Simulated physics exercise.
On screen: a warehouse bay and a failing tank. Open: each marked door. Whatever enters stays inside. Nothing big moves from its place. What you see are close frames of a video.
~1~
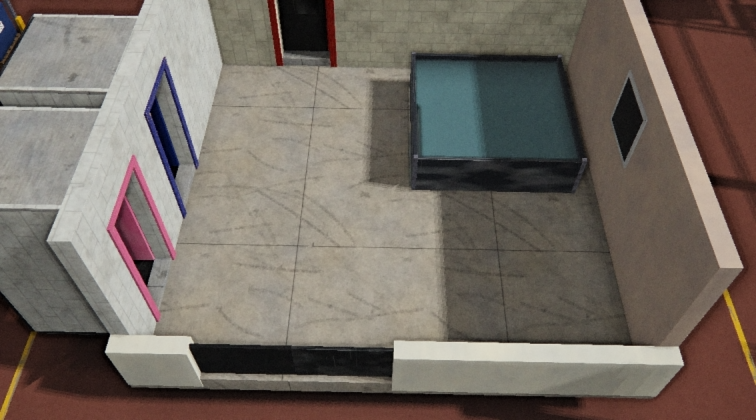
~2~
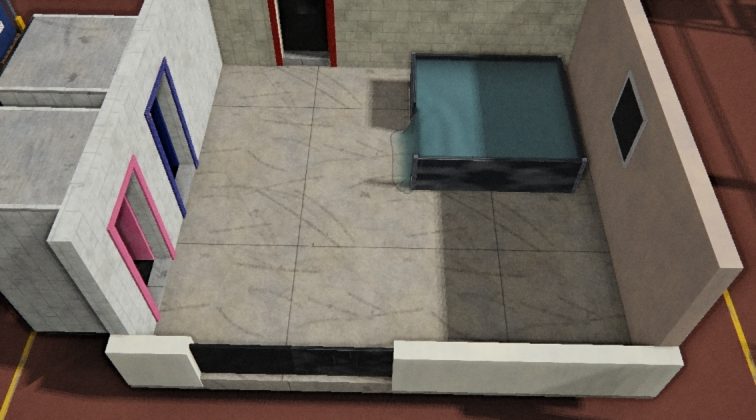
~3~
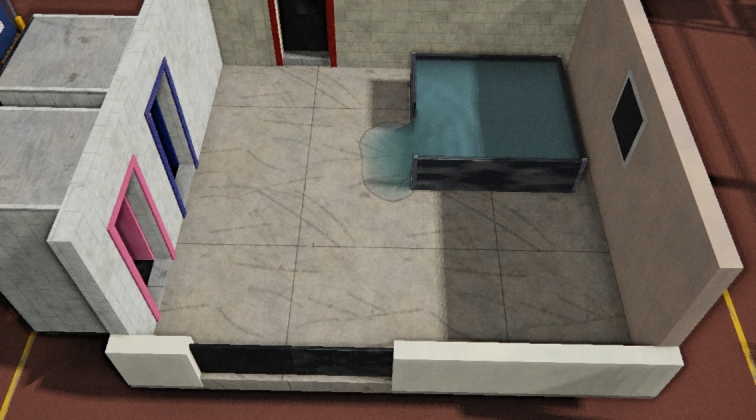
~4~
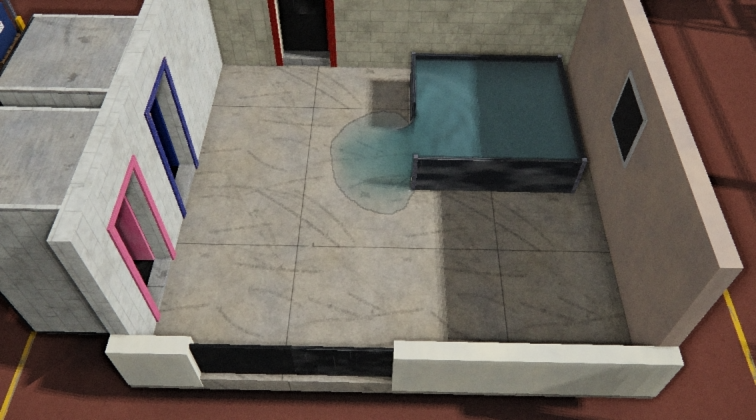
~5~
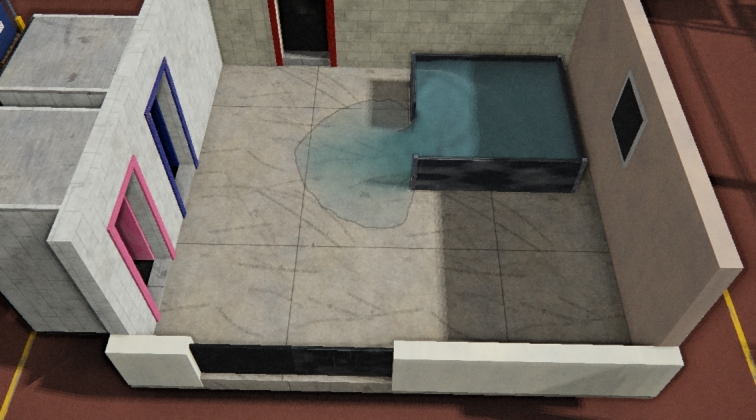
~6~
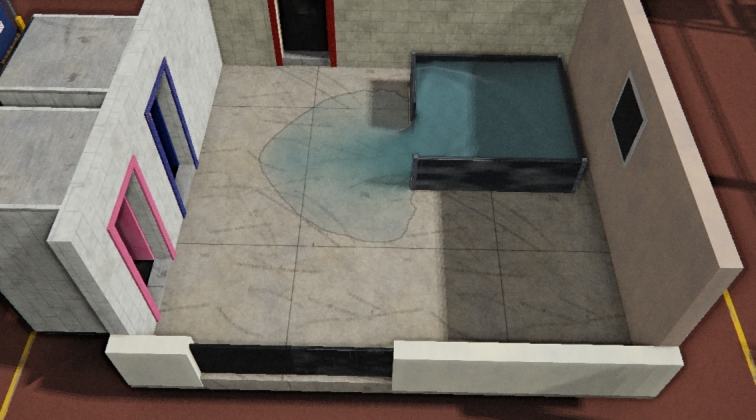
In a roofless warehouse bay with pink, blue and red doorways, a still tank of blue-green water broke open on its left side, and the water poured out and spread leftward across the concrete floor.
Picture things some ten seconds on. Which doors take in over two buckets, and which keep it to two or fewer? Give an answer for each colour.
The blue door takes in over two; the red door keeps it to two or fewer; the pink door takes in over two.
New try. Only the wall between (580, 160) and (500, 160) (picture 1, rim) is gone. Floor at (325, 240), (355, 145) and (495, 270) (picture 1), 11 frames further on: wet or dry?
Bone-dry, bone-dry, submerged.
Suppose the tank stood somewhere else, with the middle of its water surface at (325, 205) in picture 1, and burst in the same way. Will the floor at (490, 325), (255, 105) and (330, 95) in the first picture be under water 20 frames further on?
So, in the order given, I'd say soaked through, soaked through, soaked through.
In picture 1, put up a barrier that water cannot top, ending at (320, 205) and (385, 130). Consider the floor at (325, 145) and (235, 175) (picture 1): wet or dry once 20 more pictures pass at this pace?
Spared and spared, in that order.
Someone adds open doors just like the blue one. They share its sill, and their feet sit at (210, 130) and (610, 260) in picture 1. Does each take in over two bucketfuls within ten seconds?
Per door: Past the limit; within the limit.
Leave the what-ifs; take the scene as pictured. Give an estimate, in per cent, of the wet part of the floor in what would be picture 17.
I reckon around 50 %.
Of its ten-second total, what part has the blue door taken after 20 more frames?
I'd say some 70 per cent.
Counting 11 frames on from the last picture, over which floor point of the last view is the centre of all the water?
I reckon somewhere around (410, 148).
A moment on, water covers 35 % of the floor; the blue door under two buckets in, the red door not reached, the pink door not reached.
Next, water covers 50 % of the floor; the blue door over two buckets in, the red door wet at the sill, nothing in, the pink door under two buckets in.
Then, water covers 55 % of the floor; the blue door far over two buckets in, the red door wet at the sill, nothing in, the pink door over two buckets in.
Later, water covers 85 % of the floor; the blue door far over two buckets in, the red door wet at the sill, nothing in, the pink door far over two buckets in.
In the end, water covers 100 % of the floor; the blue door far over two buckets in, the red door wet at the sill, nothing in, the pink door far over two buckets in.
